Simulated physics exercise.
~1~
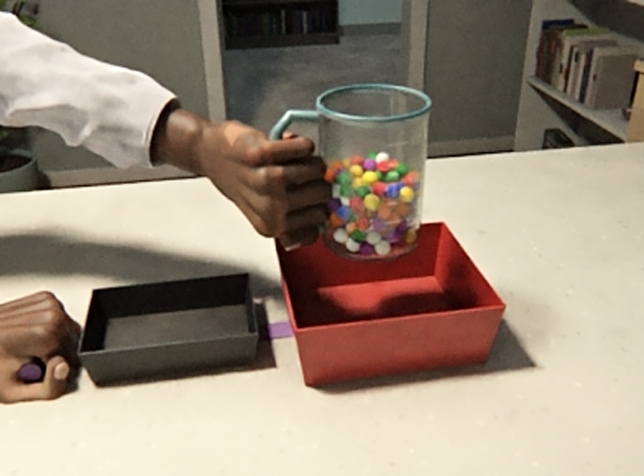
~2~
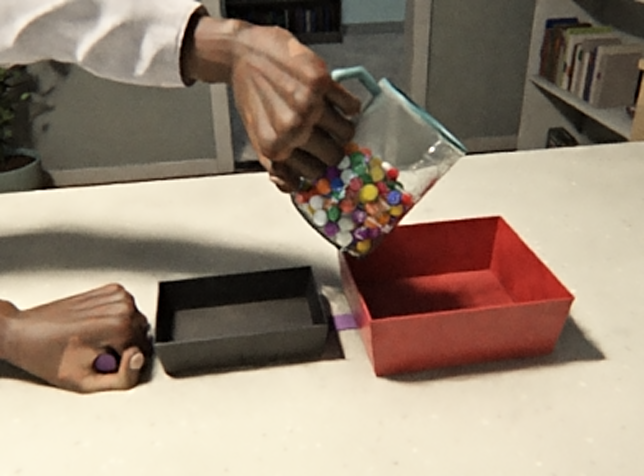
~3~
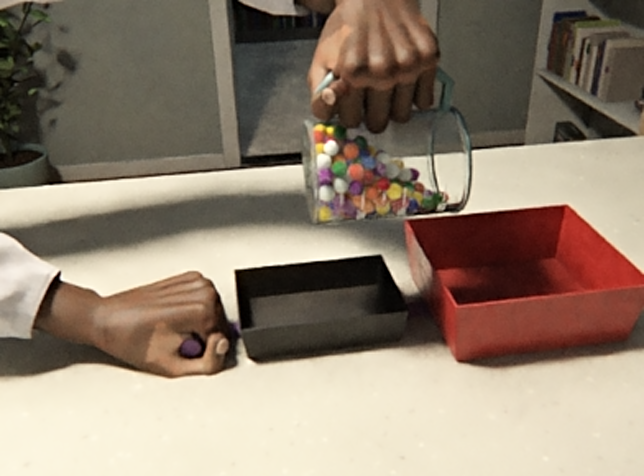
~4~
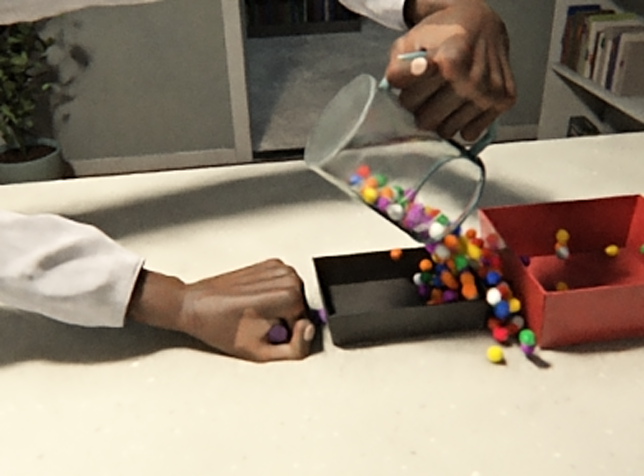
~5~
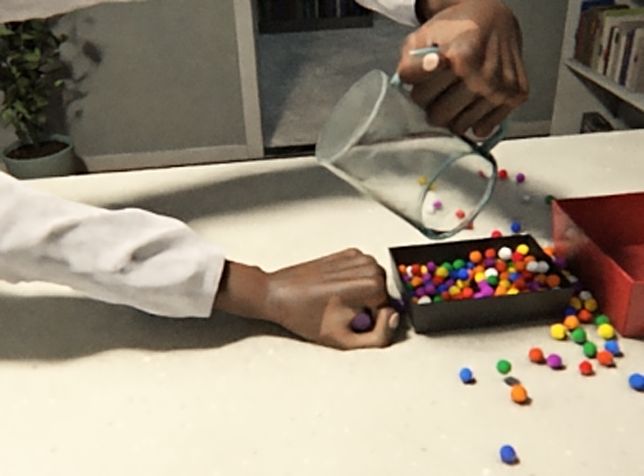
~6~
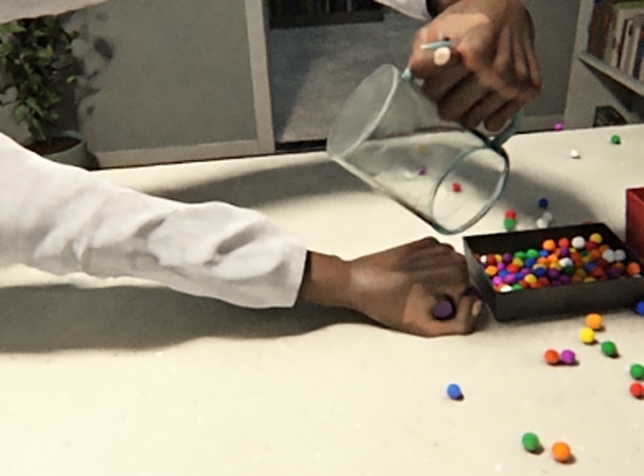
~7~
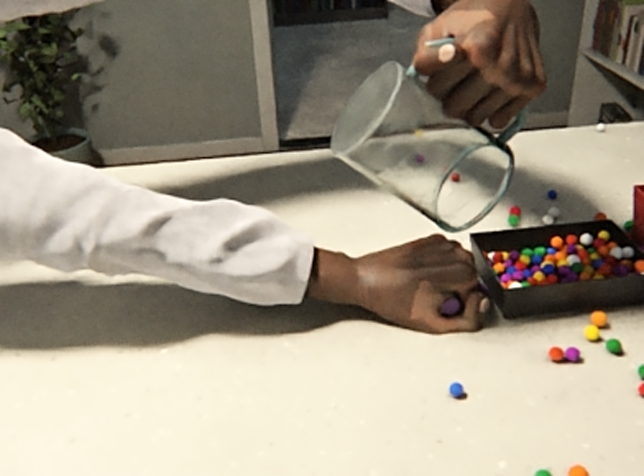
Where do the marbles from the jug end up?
The largest share lands in the black tin, and a good part scatters outside on the table. Only a few go into the red tin.
